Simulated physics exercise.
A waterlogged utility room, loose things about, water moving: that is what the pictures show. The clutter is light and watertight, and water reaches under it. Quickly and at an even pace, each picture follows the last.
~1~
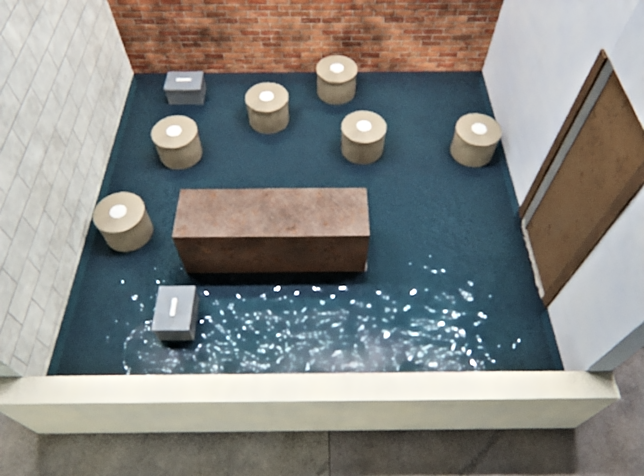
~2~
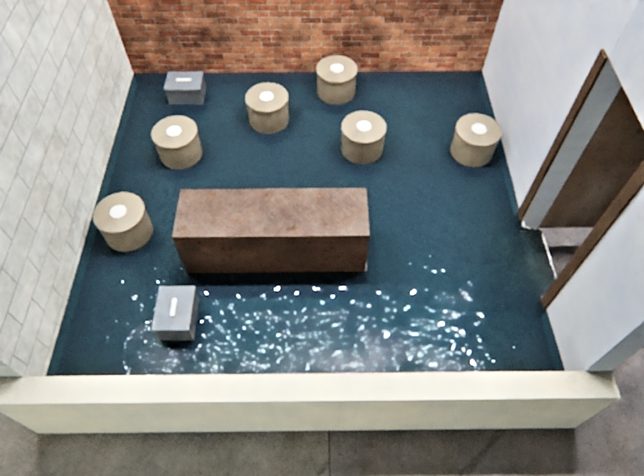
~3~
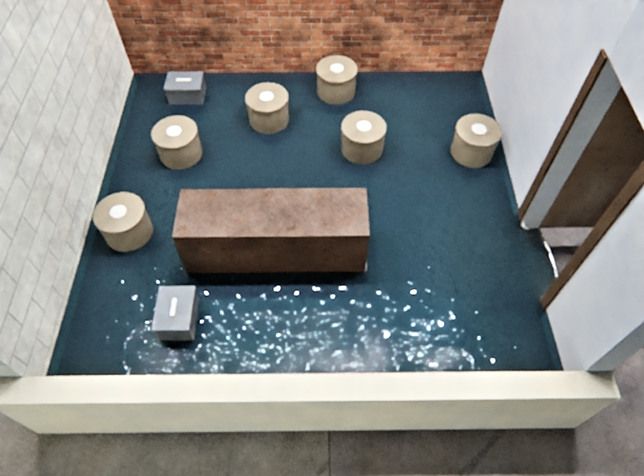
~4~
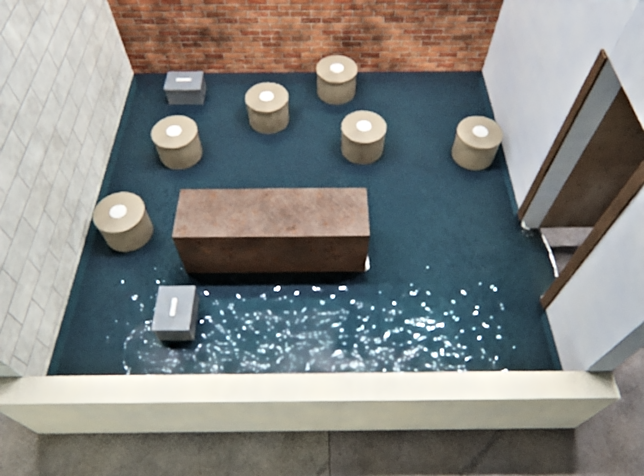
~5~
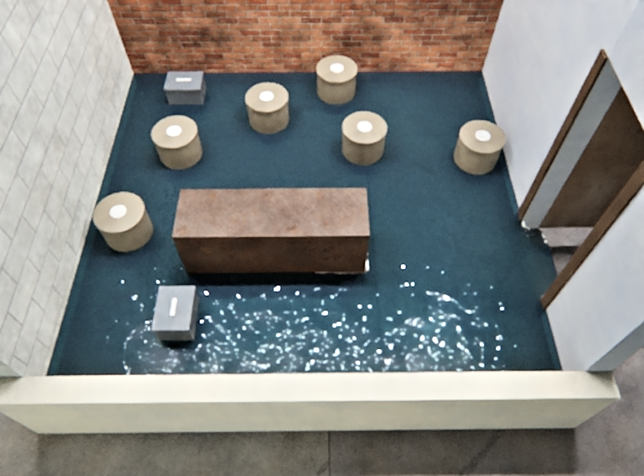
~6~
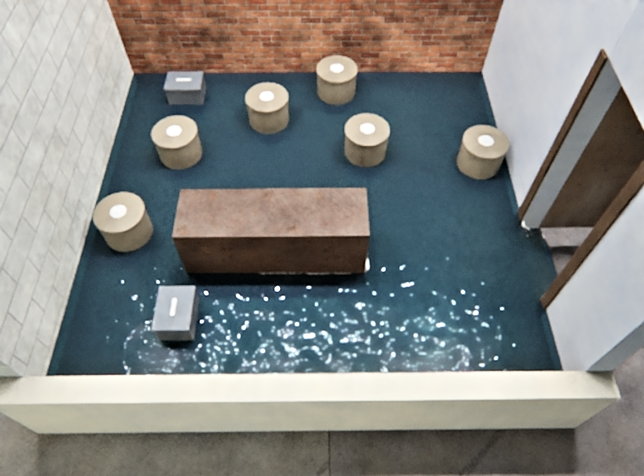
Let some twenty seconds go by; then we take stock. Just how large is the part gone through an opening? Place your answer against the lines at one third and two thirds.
It sits short of the one-third line.
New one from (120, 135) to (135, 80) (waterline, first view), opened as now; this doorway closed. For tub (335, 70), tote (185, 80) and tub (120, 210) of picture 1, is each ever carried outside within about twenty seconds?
Per item as listed - swept away, swept away, swept away.
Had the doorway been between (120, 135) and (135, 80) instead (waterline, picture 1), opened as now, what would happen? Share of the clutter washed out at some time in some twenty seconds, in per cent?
I reckon close to 90 per cent.
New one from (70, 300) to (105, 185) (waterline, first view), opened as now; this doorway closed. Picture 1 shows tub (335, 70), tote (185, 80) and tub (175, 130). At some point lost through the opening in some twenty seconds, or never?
As listed: No, washed out, gone.
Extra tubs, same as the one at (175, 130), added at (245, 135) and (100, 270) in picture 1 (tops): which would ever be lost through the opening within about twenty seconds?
One after the other: Never escapes, never escapes.
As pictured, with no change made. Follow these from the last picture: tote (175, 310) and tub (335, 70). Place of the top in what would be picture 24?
Roughly (255, 308) and roughly (368, 80).
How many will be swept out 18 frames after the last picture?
My count is 1.
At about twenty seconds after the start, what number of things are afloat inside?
You get 6.
A moment on, 0 of 8 are out; 8 afloat.
Next, 1 of 8 are out; 7 afloat.
Later, 2 of 8 are out; 6 afloat.
In the end, 2 of 8 are out; 6 afloat.
